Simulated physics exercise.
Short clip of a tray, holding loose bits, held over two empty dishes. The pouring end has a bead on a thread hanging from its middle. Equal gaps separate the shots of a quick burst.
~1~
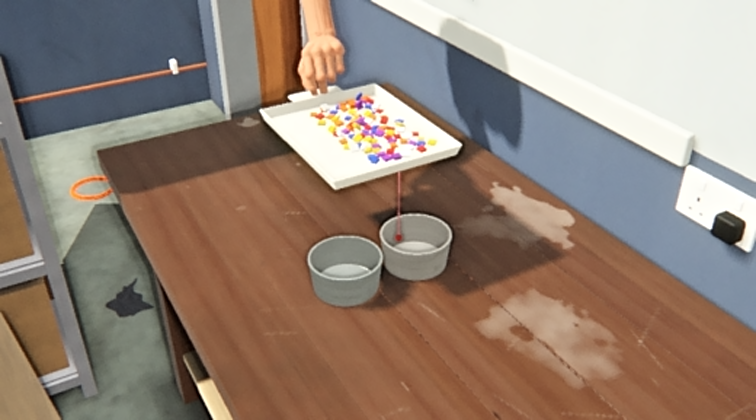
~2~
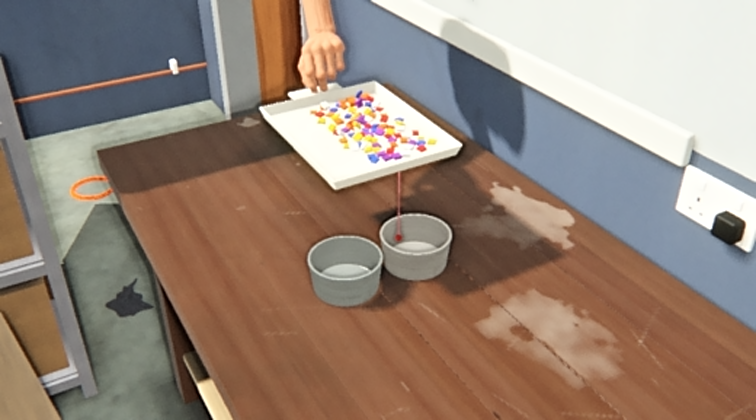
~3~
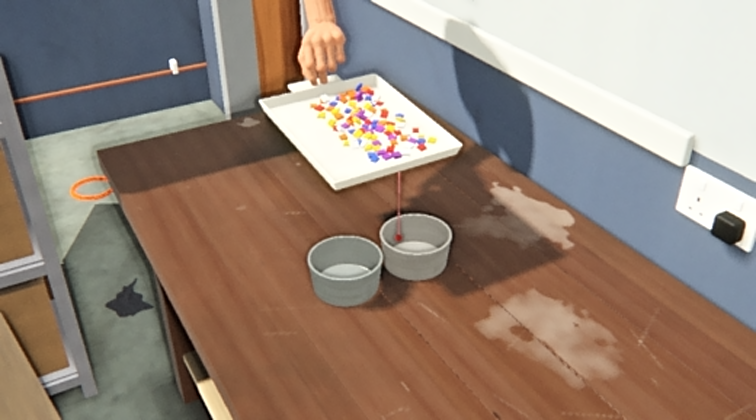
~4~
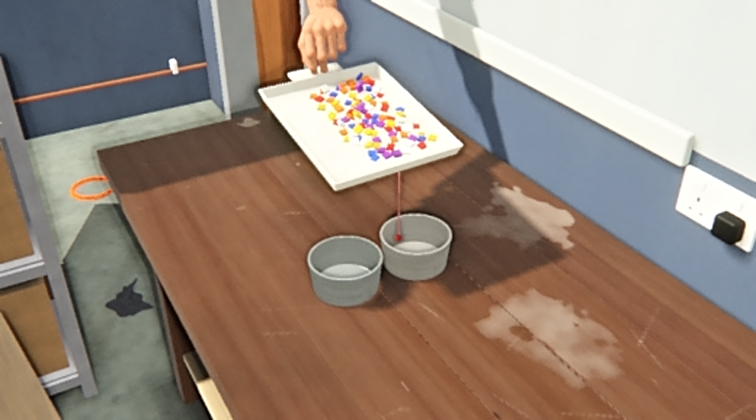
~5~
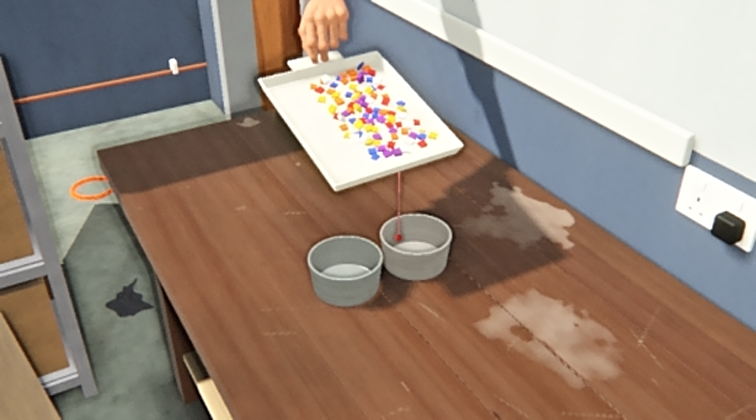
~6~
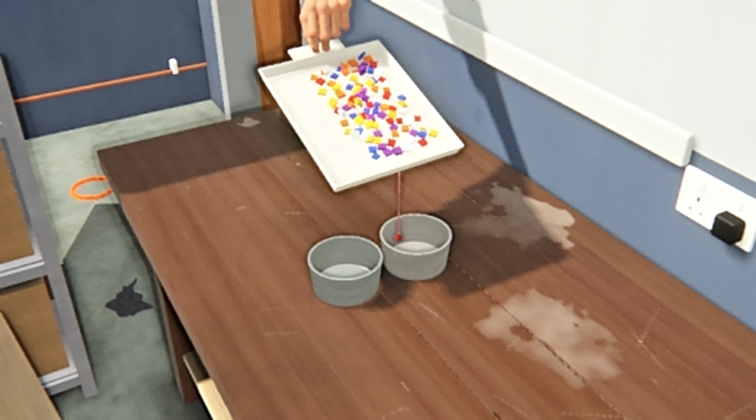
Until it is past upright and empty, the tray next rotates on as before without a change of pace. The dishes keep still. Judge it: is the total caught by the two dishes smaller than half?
Most likely the lost part will be the majority.
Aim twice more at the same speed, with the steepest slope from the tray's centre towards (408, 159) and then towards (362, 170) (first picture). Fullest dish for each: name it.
One gives the rightmost dish and two gives the leftmost dish.
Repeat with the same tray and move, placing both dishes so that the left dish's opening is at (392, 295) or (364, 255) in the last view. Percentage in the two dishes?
Close to 30 in a hundred, then close to 40 in a hundred.
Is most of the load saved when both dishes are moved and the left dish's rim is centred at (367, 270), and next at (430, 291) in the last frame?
The dishes end up with the greater share in the first try and the lesser share in the second.
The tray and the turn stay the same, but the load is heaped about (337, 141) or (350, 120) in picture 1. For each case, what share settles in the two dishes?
In order, roughly 30 % and 20 %.
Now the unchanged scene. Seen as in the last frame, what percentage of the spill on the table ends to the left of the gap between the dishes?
About 10 percent of the spill.
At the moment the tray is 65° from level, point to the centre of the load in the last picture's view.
Mark it at roughly (398, 160) in the final frame.
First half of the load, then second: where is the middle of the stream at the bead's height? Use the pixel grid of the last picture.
At (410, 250) for the first part, then at (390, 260) for the others.
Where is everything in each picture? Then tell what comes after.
In the first frame, corners of the pouring end (335, 179) and (456, 144), level; middle of the load (368, 128), mosaic tiles; left dish (363, 288); right dish (434, 263); bead on its thread (399, 238).
In the second frame, corners of the pouring end (336, 179) and (456, 144), level; middle of the load (368, 127).
In the third frame, corners of the pouring end (336, 180) and (457, 144), tipped barely, lowest at the left corner; middle of the load (368, 123).
In the fourth frame, corners of the pouring end (336, 181) and (457, 144), tipped a little, lowest at the left corner; middle of the load (368, 117).
In the fifth frame, corners of the pouring end (336, 182) and (458, 144), tipped a little, lowest at the left corner; middle of the load (369, 111).
In the sixth frame, corners of the pouring end (337, 183) and (458, 144), tipped clearly, lowest at the left corner; middle of the load (370, 105); left dish (363, 288); right dish (434, 263).
Just after the last frame, tray tipped steeply; almost all on the tray; just a few in the air.
A moment on, tray tipped past a quarter turn; about a tenth on the tray; about a tenth in the left dish; about a tenth in the right dish; roughly half outside both; roughly a third in the air.
Further on, tray tipped past a quarter turn; about a tenth in the left dish; about a tenth in the right dish; the larger part outside both.
When it is over, tray tipped past a quarter turn; about a tenth in the left dish; about a tenth in the right dish; the larger part outside both.
